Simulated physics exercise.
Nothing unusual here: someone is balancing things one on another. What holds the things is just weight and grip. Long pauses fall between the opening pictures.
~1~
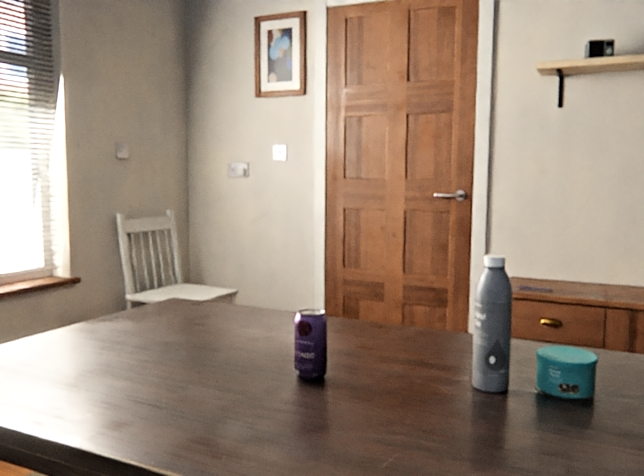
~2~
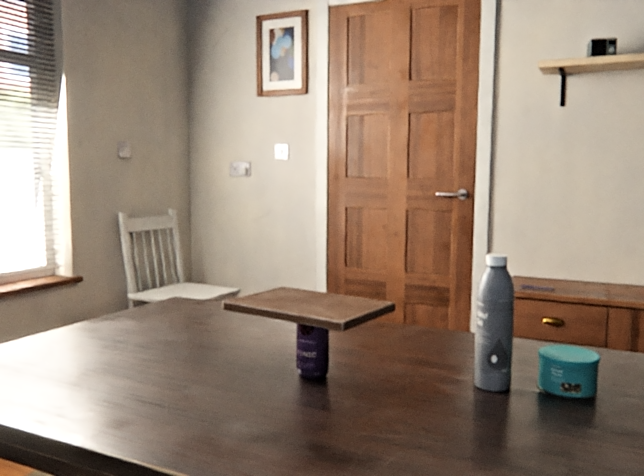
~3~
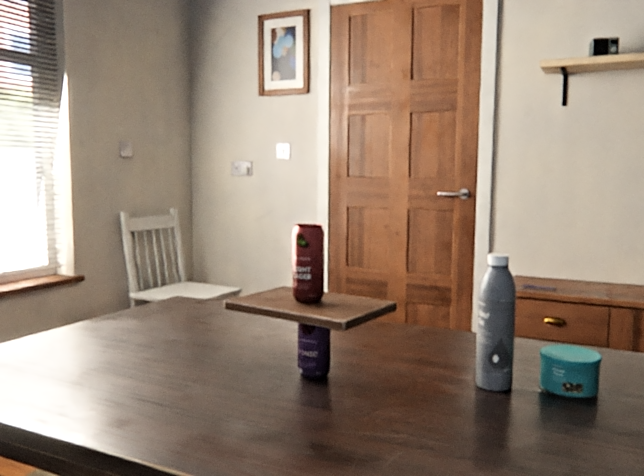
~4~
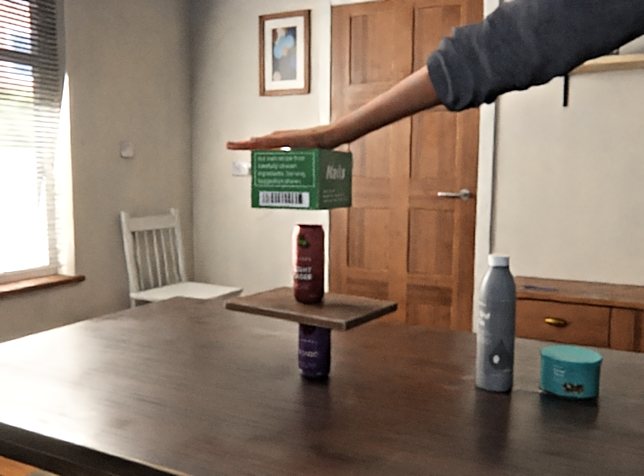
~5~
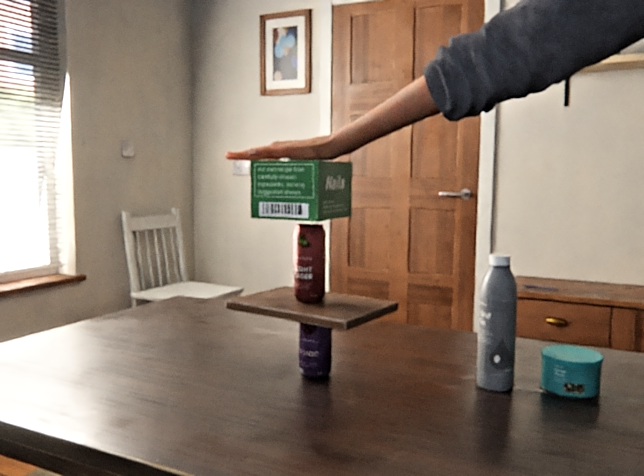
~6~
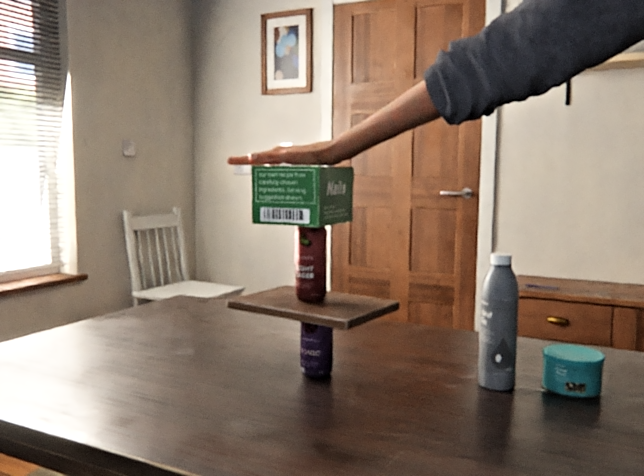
A stack grew on a dark table, with a brown tray appearing on a purple can, then a red can on top, before an arm lowered a green box onto it and kept hold.
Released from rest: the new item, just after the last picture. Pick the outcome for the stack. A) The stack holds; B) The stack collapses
(A) The stack holds.
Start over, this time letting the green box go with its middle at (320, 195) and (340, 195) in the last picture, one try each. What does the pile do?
Try one: Stable. Try two: Collapse.
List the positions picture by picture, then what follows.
In the first frame, the last thing is not in view yet; purple can (311, 344).
In the second frame, the last thing is not in view yet.
In the third frame, the last thing is not in view yet; brown tray (310, 306).
The fourth frame shows coming down; green box (304, 179); grey bottle (497, 321).
The fifth frame shows coming down; green box (303, 189); turquoise tub (571, 372).
The sixth frame shows set down, still held; green box (304, 195); purple can (317, 342).
Then, 0.20 s past the last view, nothing moves.
Then, 0.60 s past the last view, green box resting near (304, 195).
Finally, all 6 still in place. Final places as the last picture's camera would see them, green box near (304, 195). The pile stays up.
